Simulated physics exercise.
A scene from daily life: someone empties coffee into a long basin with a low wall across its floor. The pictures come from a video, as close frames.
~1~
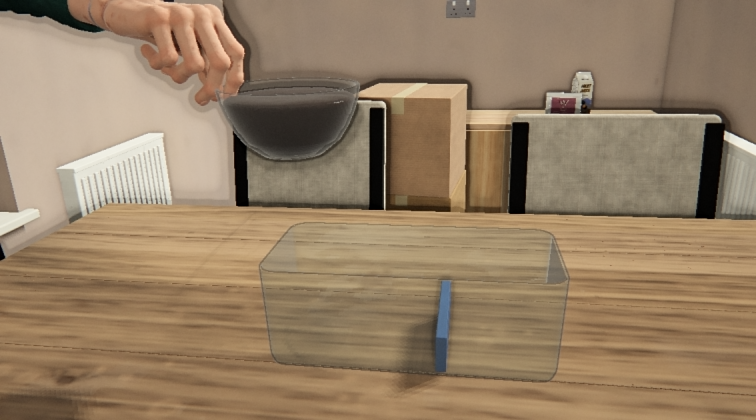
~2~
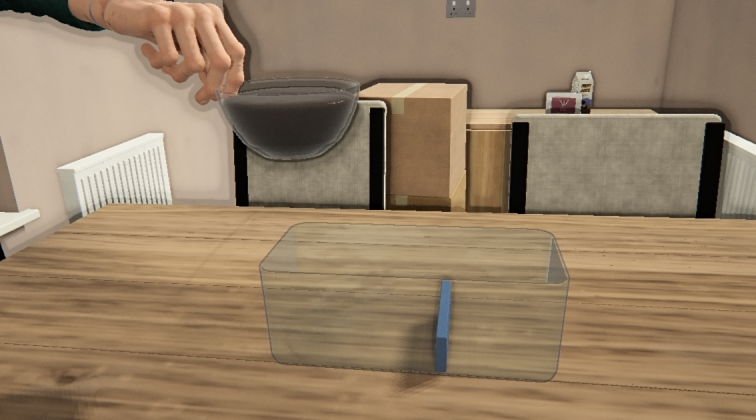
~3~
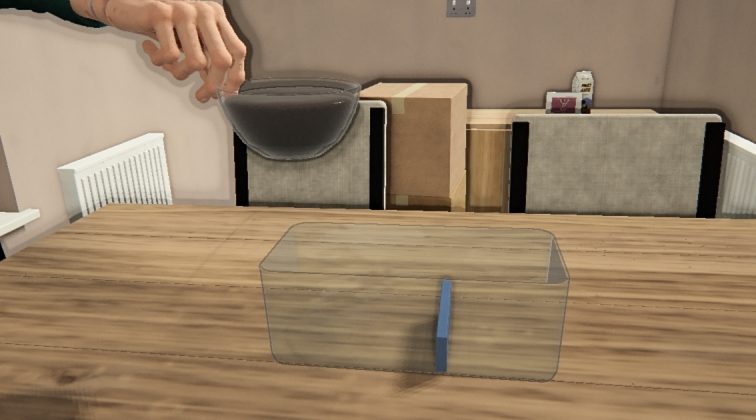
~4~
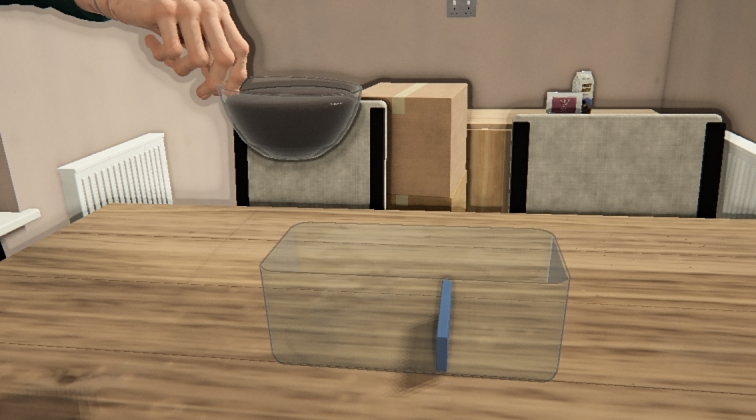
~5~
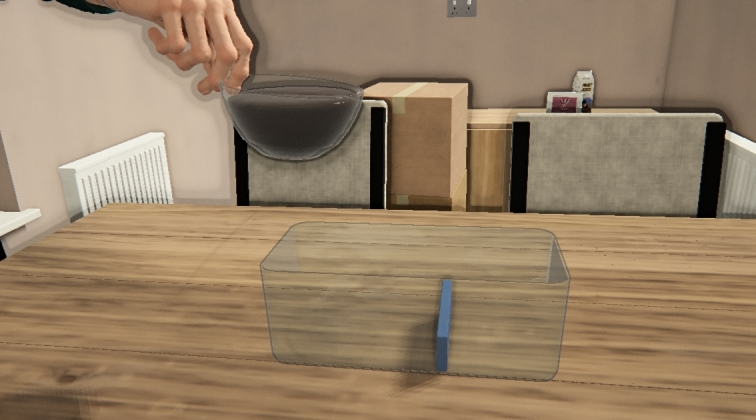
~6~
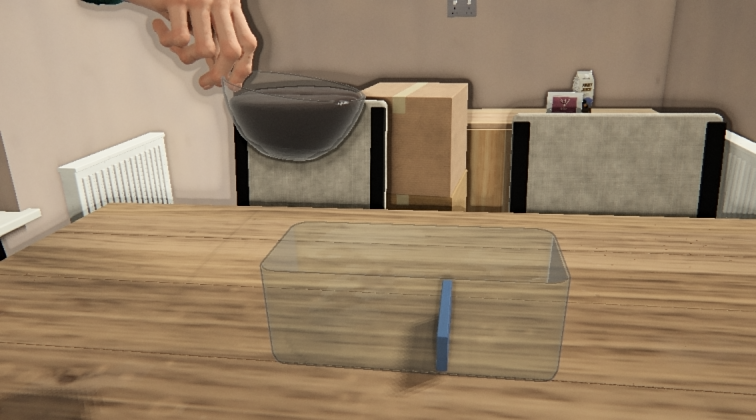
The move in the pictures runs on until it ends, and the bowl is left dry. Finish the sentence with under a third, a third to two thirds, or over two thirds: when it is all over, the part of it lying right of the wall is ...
... under a third.
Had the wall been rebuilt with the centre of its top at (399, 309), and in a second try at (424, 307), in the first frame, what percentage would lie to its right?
Roughly 80 % and 60 %.
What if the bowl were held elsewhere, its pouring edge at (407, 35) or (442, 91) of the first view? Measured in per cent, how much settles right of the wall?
The first gives 85 %, the second 95 %.
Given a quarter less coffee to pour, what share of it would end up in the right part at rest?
That share would be some 5 parts in a hundred.
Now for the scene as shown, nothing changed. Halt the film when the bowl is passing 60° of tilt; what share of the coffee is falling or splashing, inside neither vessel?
About 30 per cent.
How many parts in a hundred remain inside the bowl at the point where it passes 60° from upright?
About 45 per cent.
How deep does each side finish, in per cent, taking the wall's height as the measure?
I'd put the left at about 40 and the right at about 20.
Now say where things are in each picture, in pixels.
The first frame shows tilt 0°; pouring edge (357, 87); surface from (229, 96) to (355, 96); the long basin's rim runs from (277, 246) to (560, 256); the wall's top is at (444, 308).
The second frame shows tilt 0°; pouring edge (358, 88); surface from (230, 96) to (355, 96).
The third frame shows tilt 2°; pouring edge (359, 89); surface from (230, 95) to (356, 97).
The fourth frame shows tilt 4°; pouring edge (360, 92); surface from (232, 96) to (358, 97).
The fifth frame shows tilt 7°; pouring edge (362, 95); surface from (234, 95) to (359, 97).
The sixth frame shows tilt 10°; pouring edge (363, 100); surface from (236, 96) to (362, 97).
A moment on, the bowl is tipped part way and 43 per cent is still to pour, 20 is left of the wall and 5 right of it.
Next, the bowl is tipped on its side and 1 per cent is still to pour, 69 is left of the wall and 23 right of it.
Then the bowl is tipped right over and 0 per cent is still to pour, 74 is left of the wall and 25 right of it.
Later the bowl is tipped right over and 0 per cent is still to pour, 74 is left of the wall and 25 right of it.
In the end 74 per cent lies left of the wall, 25 right of it and 1 outside.
